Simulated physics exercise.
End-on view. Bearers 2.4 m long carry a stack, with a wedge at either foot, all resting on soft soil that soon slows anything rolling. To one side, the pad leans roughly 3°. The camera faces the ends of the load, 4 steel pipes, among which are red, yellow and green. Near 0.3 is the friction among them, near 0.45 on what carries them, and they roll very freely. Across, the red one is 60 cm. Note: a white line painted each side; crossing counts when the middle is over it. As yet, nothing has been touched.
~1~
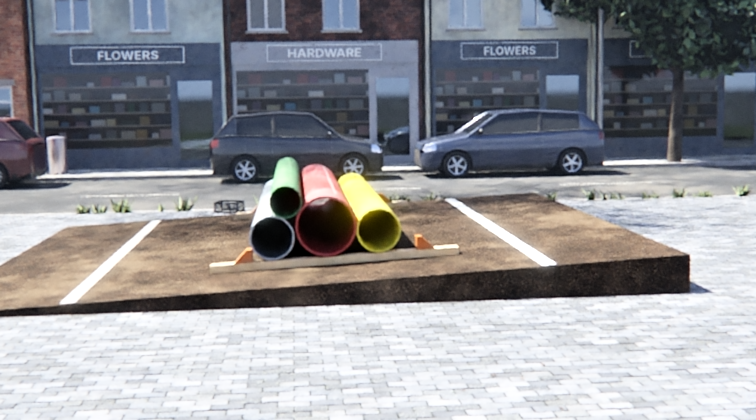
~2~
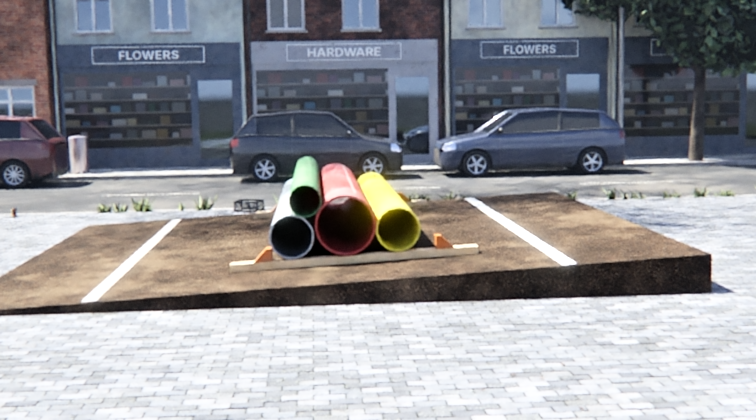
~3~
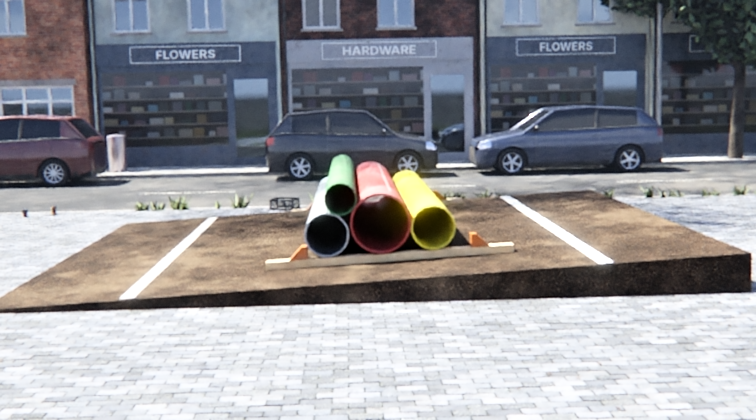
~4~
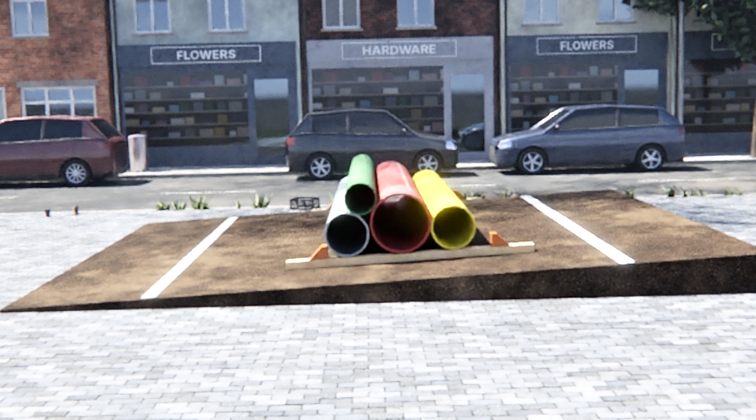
At the start, a red, a yellow, a green and a pale pipe sit stacked between orange wedges on a brown pad with white lines, facing parked cars and shops. The view then shifts steadily, sliding the whole scene rightward, while the pipes stay still on their bearers through the last view.
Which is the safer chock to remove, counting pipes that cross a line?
My guess is the right one is safer to pull.
If it is the left, after 3.1 s, red is on the bearers, 80 cm from the bearers' left end, rolling left; yellow is on the bearers, 105 cm from the bearers' right end, rolling left; green is on the bearers, 35 cm from the bearers' left end, rolling left; 0 over a line so far.
If it is the left, in the end, red is past the left line; yellow is off the bearers, 10 cm short of the left line; green is past the left line; 3 over a line so far.
If it is the right, after 0.8 s, red is on the bearers, 115 cm from the bearers' left end; yellow is on the bearers, 80 cm from the bearers' right end; green is up on others, 75 cm from the bearers' left end; 0 over a line so far.
If it is the right, in the end, red is on the bearers, 115 cm from the bearers' left end; yellow is on the bearers, 80 cm from the bearers' right end; green is up on others, 75 cm from the bearers' left end; 0 over a line so far.
